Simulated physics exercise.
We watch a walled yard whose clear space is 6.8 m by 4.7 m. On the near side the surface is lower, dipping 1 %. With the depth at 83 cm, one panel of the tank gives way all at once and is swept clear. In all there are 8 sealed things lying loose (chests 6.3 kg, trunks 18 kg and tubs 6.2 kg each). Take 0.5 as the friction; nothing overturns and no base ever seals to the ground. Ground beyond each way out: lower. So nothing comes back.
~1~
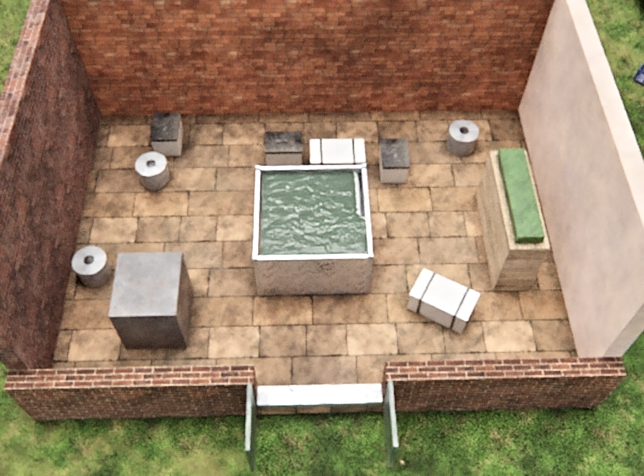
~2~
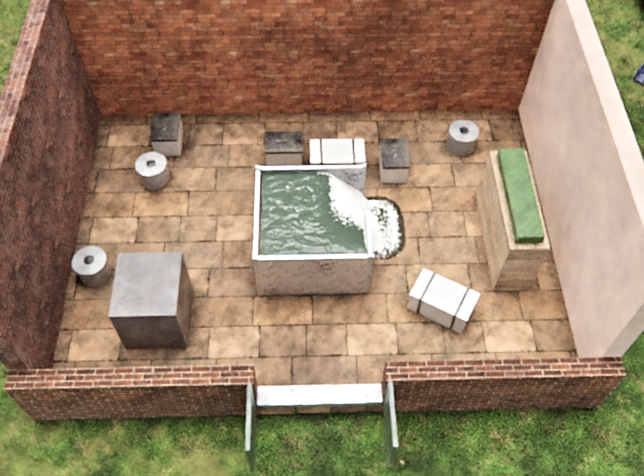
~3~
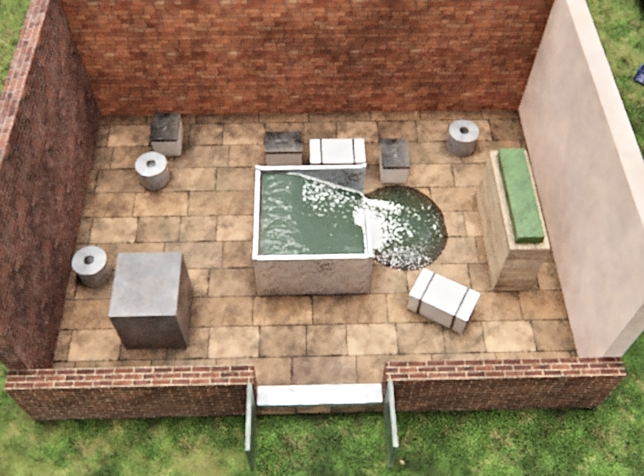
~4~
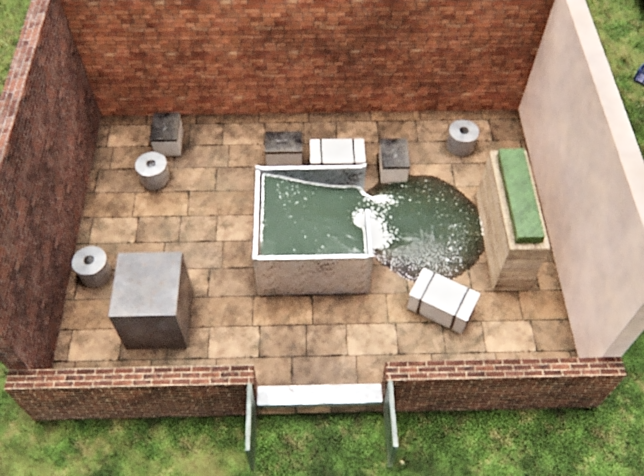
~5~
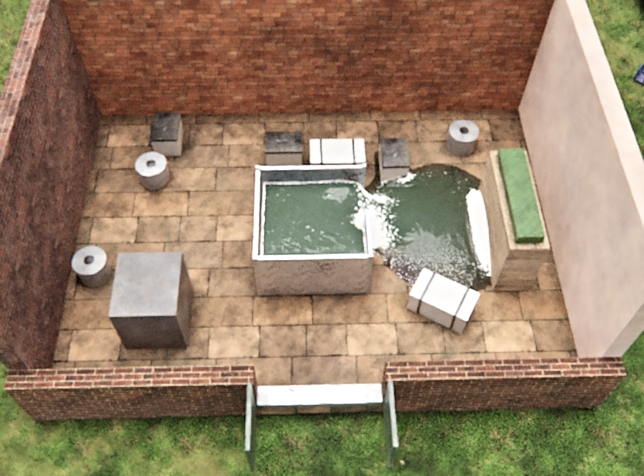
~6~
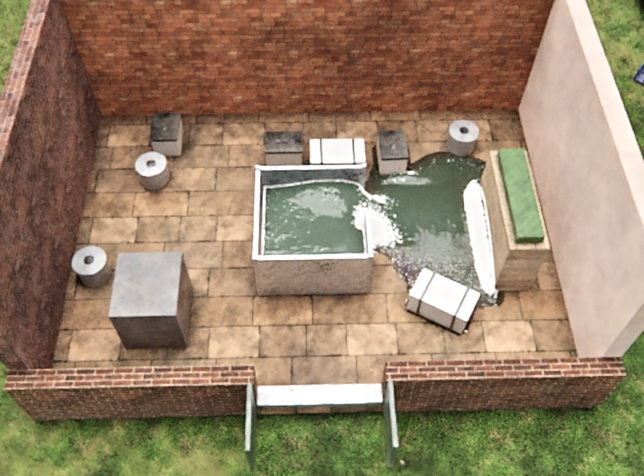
Green water burst through the right side of a square tank in a brick-walled yard and spread across the paving, reaching the grass-topped block and surrounding part of a strapped white chest.
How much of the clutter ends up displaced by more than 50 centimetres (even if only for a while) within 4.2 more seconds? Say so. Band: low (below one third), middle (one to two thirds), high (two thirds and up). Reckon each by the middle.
Middle.
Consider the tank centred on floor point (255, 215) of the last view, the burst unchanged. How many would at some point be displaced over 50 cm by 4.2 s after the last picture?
In that case the number is 4.
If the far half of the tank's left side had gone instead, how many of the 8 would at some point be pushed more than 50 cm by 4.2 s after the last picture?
Then the count would be 4.
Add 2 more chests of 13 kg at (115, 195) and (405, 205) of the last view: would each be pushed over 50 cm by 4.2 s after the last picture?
Well, in turn they are below that and above that.
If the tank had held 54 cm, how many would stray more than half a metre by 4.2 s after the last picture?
Then the count would be 2.
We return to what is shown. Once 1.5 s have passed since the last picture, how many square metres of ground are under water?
About 11.5 m2 is covered.
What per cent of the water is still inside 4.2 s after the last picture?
Roughly 98 percent.
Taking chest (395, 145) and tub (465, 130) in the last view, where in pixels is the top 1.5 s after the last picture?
Estimated pixels: (384, 109) and (502, 99).
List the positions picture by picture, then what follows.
The first picture shows a chest at (395, 152), on the bottom; a chest at (284, 141), on the bottom; 1.9 m2 under water; 0 of 8 have shifted.
The second picture shows a chest at (395, 152), on the bottom; a chest at (284, 141), on the bottom; water covers 2.4 m2; 0 of 8 have shifted.
The third picture shows a chest at (395, 152), on the bottom; a chest at (284, 141), on the bottom; 3.2 m2 under water; 0 of 8 have shifted.
The fourth picture shows a chest at (395, 152) rests on the ground; a chest at (284, 141), on the bottom; water covers 4.3 m2; 0 of 8 have shifted.
The fifth picture shows a chest at (395, 152) rests on the ground; a chest at (284, 141), on the bottom; 5.1 m2 under water; 0 of 8 have shifted.
The sixth picture shows a chest at (393, 144), on the bottom, 16 cm from its start; a chest at (284, 141) rests on the ground; 5.7 m2 under water; 1 of 8 have shifted.
Then, 0.4 s after the last picture 1 of 8 are over 50 cm from their spots; 0 afloat.
Then, 1.5 s after the last picture 3 of 8 are over 50 cm from their spots; 1 afloat.
Then, 2.8 s after the last picture 3 of 8 are over 50 cm from their spots; 2 afloat.
Then, 4.2 s after the last picture 3 of 8 are over 50 cm from their spots, and 4 have been at some point; 1 afloat.
